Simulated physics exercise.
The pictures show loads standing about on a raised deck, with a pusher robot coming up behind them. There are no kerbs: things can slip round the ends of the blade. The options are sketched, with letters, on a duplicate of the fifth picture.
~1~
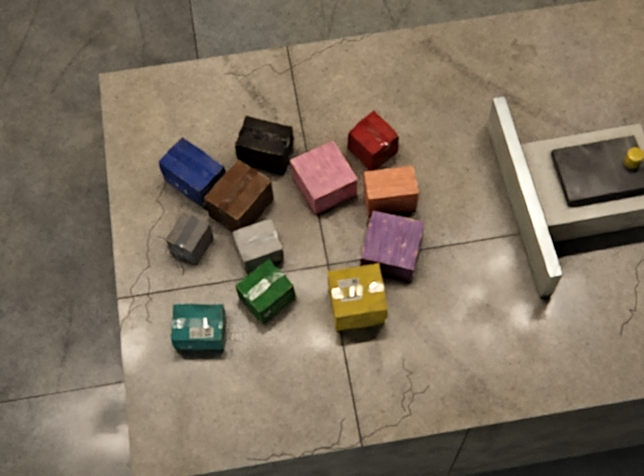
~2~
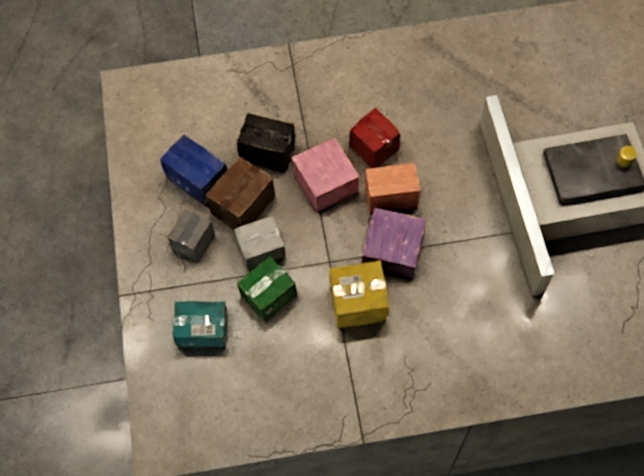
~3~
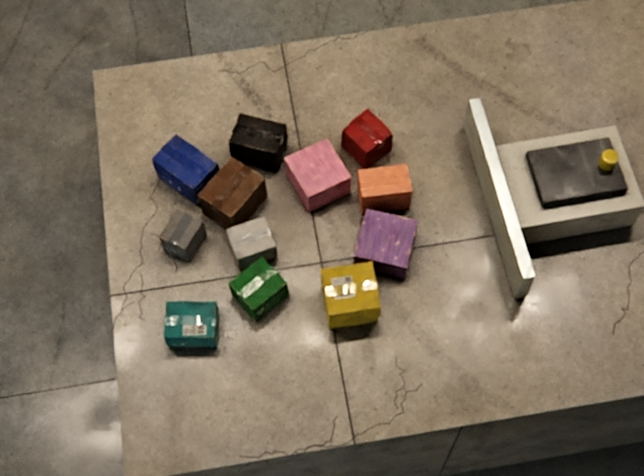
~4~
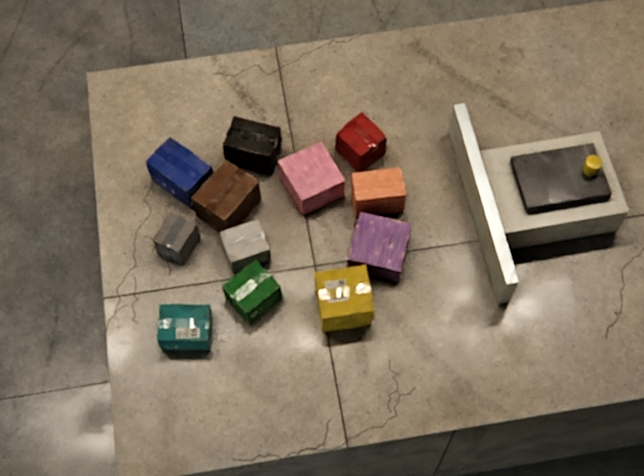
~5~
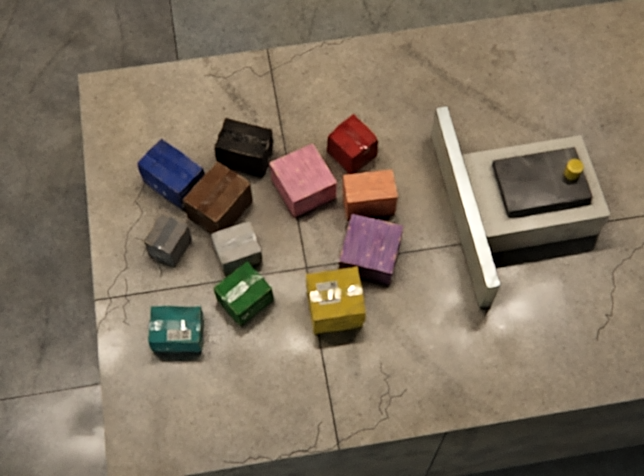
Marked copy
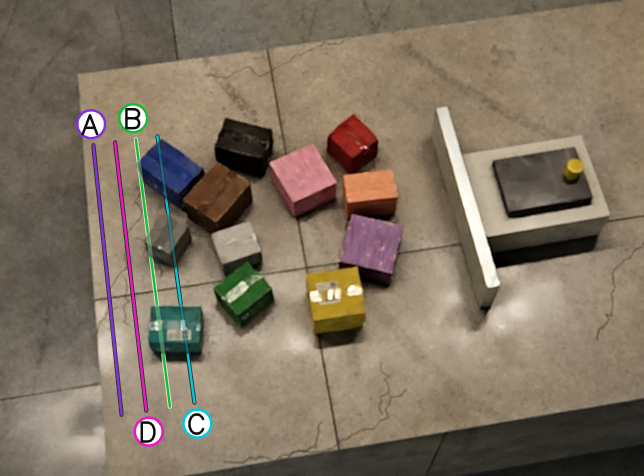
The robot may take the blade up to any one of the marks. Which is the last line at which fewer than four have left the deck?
Line C.
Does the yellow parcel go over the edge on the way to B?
By then, no.
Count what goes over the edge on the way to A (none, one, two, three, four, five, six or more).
By then, six or more.
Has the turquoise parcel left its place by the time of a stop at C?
By then, yes.
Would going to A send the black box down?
No.
On the marked copy, A at (107, 271); B at (152, 264); C at (175, 261); D at (130, 267).
Taking C. A third of the way, robot (432, 197); black box (240, 145); red parcel (318, 144).
Two thirds of the way, robot (328, 212); blue box (123, 167); turquoise parcel (148, 340).
When it is over, robot (246, 224); grey parcel over the edge; brown box (91, 212); one fallen.
As for the rest, A drops ten; B drops six; D drops six.
